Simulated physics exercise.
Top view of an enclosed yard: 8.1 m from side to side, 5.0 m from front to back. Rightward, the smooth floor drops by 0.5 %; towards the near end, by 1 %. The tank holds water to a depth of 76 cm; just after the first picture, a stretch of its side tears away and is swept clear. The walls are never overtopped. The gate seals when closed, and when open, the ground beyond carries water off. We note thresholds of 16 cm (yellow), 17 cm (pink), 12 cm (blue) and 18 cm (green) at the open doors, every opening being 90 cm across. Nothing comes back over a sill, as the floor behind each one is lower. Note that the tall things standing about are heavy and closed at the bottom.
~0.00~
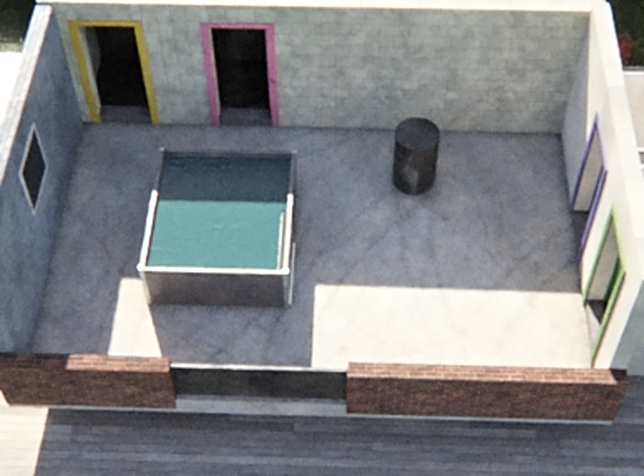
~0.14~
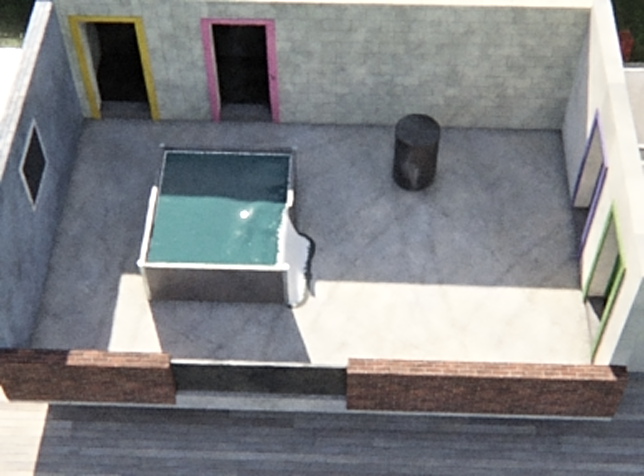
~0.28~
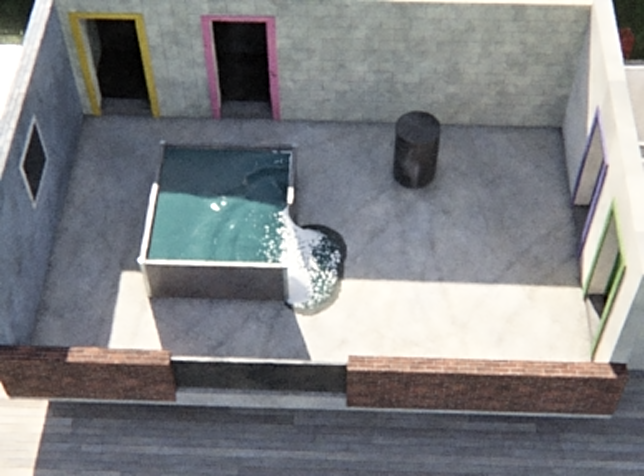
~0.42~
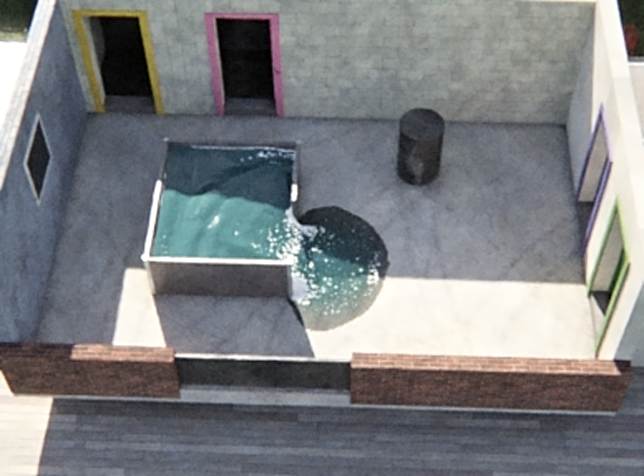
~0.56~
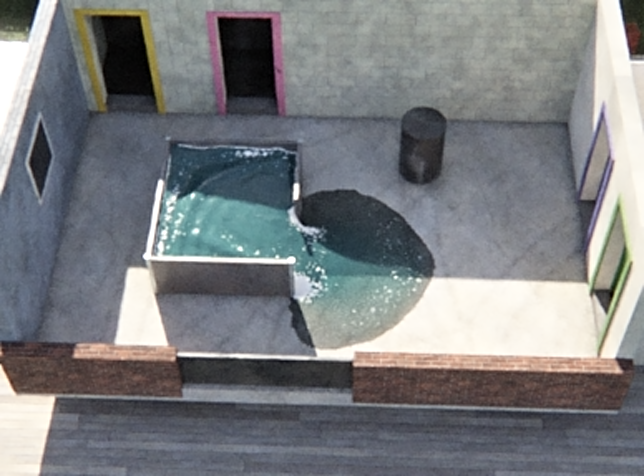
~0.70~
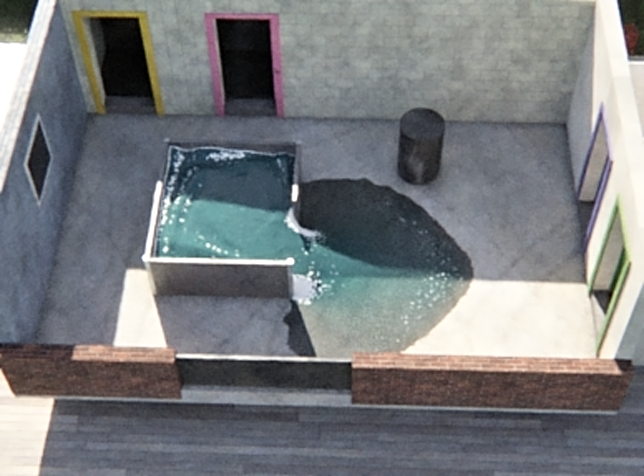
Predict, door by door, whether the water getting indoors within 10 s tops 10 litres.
As I see it, the yellow door lets in less than the limit; the pink door lets in less than the limit; the blue door lets in more than the limit; the green door lets in more than the limit.
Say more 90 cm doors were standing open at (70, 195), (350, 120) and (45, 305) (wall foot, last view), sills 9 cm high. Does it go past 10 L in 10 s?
Note, doorways in listed order: Stays short, stays short, stays short.
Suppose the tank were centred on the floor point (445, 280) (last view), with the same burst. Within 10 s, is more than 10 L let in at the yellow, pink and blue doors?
With respect to that limit, yellow ends up inside it, pink ends up inside it, blue ends up inside it.
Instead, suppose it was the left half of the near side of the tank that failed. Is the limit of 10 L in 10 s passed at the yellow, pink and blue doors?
Then it goes yellow too high, pink fine, blue fine.
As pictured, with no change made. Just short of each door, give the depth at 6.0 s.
In centimetres - yellow: 0, pink: 4, blue: 14, green: 20.
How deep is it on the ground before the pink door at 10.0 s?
Depth: Approx. 1.5 cm.
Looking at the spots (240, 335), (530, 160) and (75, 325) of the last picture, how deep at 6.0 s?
Roughly 1, 18, 0 cm.
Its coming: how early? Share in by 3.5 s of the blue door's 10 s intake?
I'd say close to 60 percent.
After 1.4 s water covers 40 % of the floor and is deepest (42 cm) near (301, 274); yellow door not reached, pink door not reached, blue door 7 cm at the sill, 0 L in, green door 19 cm at the sill, 0 L in.
After 2.2 s water covers 45 % of the floor and is deepest (50 cm) near (576, 375); yellow door not reached, pink door not reached, blue door 26 cm at the sill, 22 L in, green door 34 cm at the sill, 13 L in.
After 3.5 s water covers 50 % of the floor and is deepest (32 cm) near (511, 362); yellow door not reached, pink door not reached, blue door 22 cm at the sill, 86 L in, green door 28 cm at the sill, 101 L in.
After 6.0 s water covers 65 % of the floor and is deepest (20 cm) near (590, 387); yellow door not reached, pink door 4 cm at the sill, 0 L in, blue door 14 cm at the sill, 122 L in, green door 20 cm at the sill, 131 L in.
After 10.0 s water covers 95 % of the floor and is deepest (17 cm) near (590, 387); yellow door 10 cm at the sill, 0 L in, pink door 2 cm at the sill, 0 L in, blue door 12 cm at the sill, 141 L in, green door 13 cm at the sill, 134 L in.
